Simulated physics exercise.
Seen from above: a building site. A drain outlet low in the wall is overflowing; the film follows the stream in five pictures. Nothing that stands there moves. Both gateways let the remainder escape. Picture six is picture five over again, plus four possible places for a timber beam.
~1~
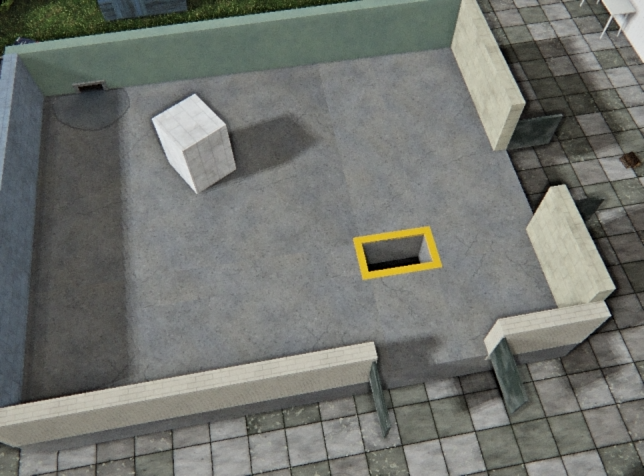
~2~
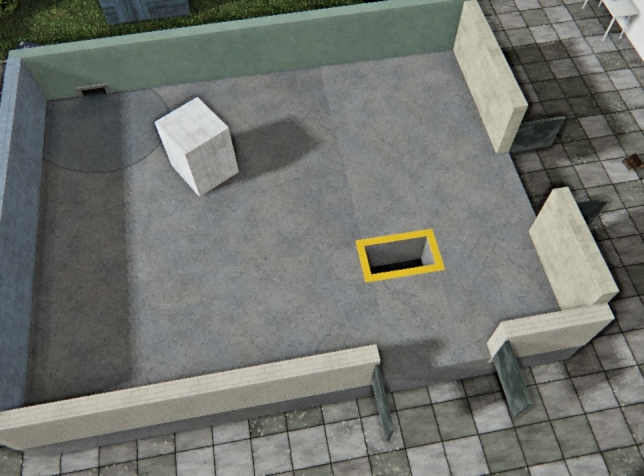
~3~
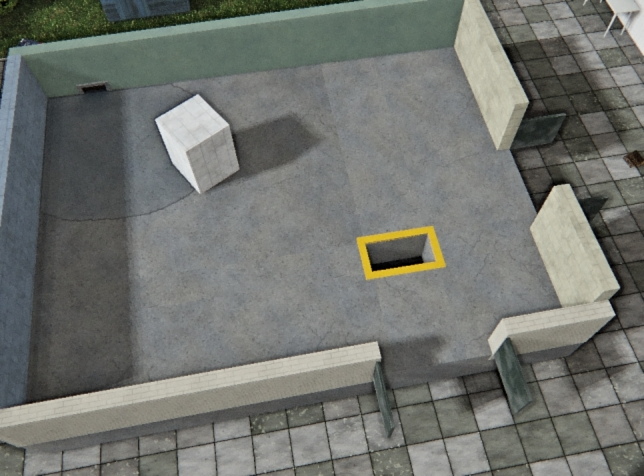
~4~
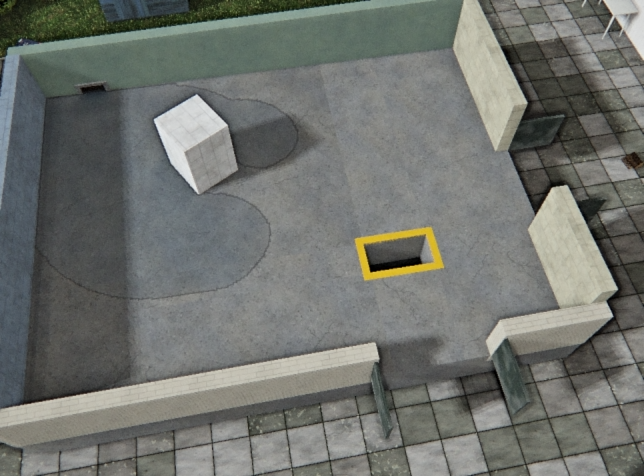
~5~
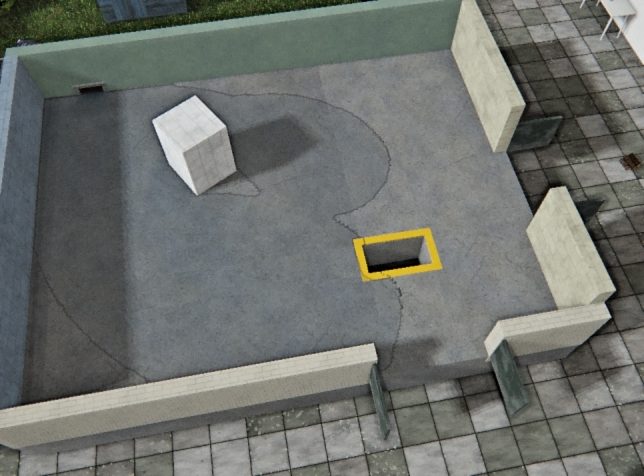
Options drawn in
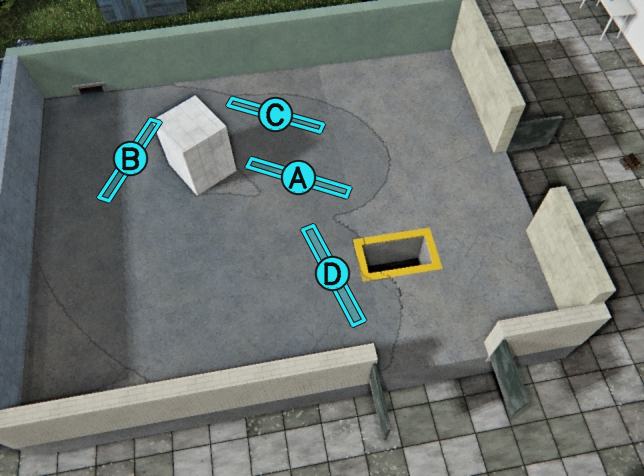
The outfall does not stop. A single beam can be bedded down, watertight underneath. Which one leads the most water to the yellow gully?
Take C.
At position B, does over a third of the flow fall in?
No, it does not.
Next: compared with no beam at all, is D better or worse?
Worse.
In cyan, A from (249, 162) to (348, 192); B from (103, 199) to (155, 120); C from (230, 101) to (321, 128); D from (308, 227) to (358, 322).
For position A, about 15 % of the stream goes into the yellow gully, about 85 % out by the gates.
For position B, about 14 % of the stream goes into the yellow gully, about 86 % out by the gates.
For position C, about 20 % of the stream goes into the yellow gully, about 80 % out by the gates.
For position D, about 12 % of the stream goes into the yellow gully, about 87 % out by the gates.
